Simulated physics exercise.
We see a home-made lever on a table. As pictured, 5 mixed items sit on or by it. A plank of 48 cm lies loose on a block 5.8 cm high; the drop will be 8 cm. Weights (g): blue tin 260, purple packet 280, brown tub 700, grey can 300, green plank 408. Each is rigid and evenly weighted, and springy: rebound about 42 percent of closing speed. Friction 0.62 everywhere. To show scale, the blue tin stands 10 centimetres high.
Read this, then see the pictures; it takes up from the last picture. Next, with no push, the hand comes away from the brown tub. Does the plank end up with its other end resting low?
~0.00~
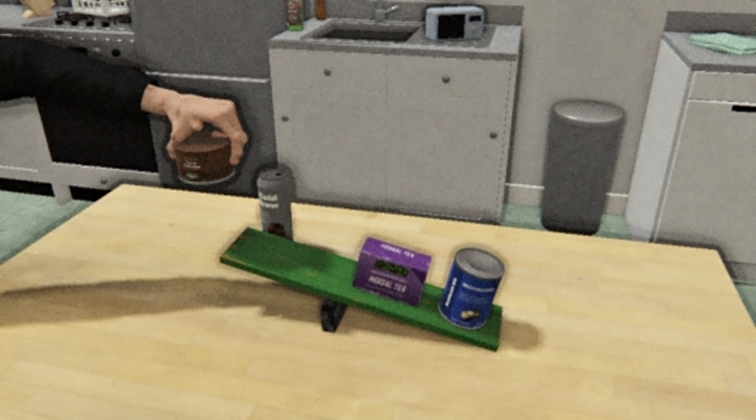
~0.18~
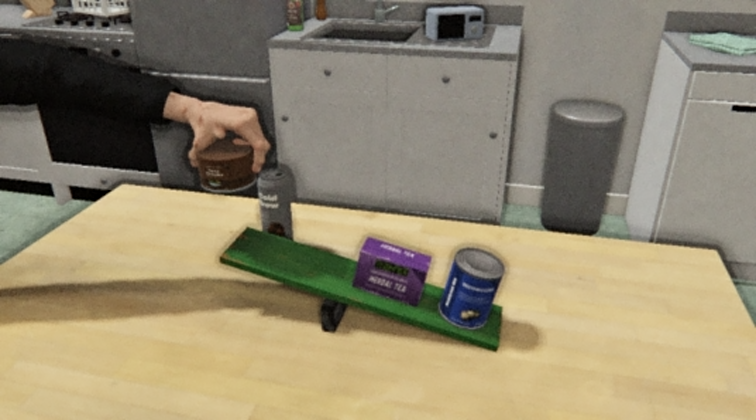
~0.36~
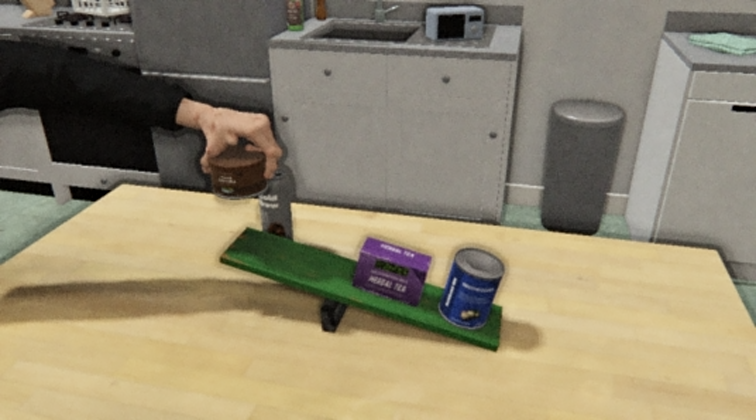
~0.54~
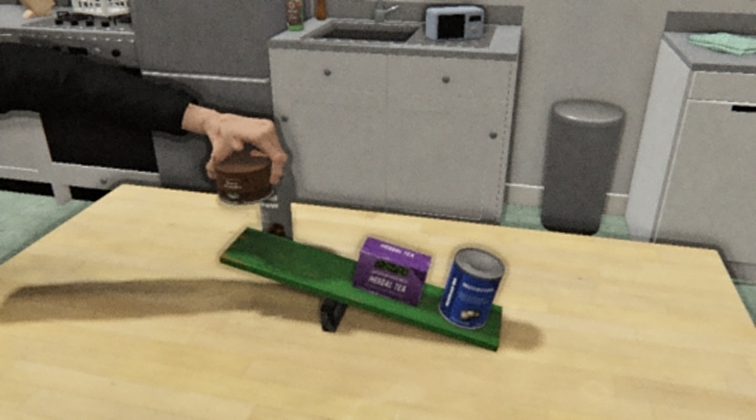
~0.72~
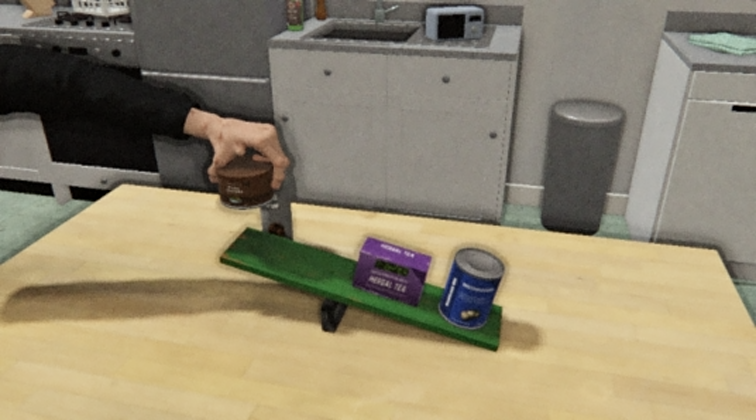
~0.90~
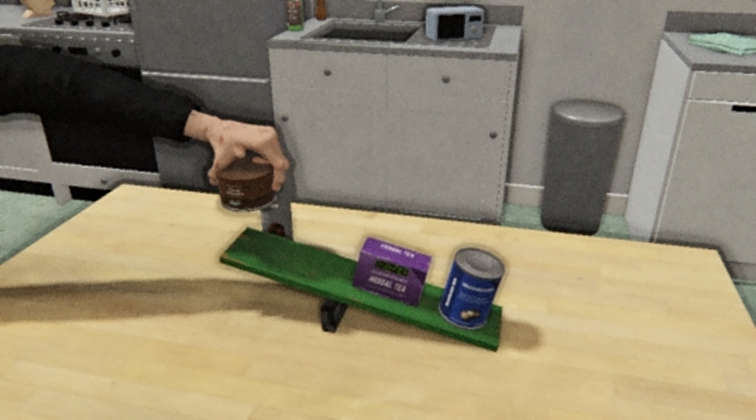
Yes.
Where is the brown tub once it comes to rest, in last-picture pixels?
Near (254, 271).
After 1.20 s, plank at 2°, tipped the other way; brown tub moved 12 cm near (256, 248); blue tin 15° off upright; purple packet 14° off upright.
After 1.30 s, plank at 18°, tipped the other way; brown tub 18° off upright near (255, 270); blue tin 32° off upright; purple packet 31° off upright.
After 1.50 s, plank at 17°, tipped the other way; brown tub 17° off upright near (255, 271); blue tin 29° off upright; purple packet 29° off upright.
In the end (2.5 s), plank at 17°, tipped the other way; not toppled but over 4 cm from the start, blue tin, purple packet and brown tub; the other 2 under 4 cm from the start. At the end, from the last picture's camera, brown tub near (254, 271). The plank swings over.
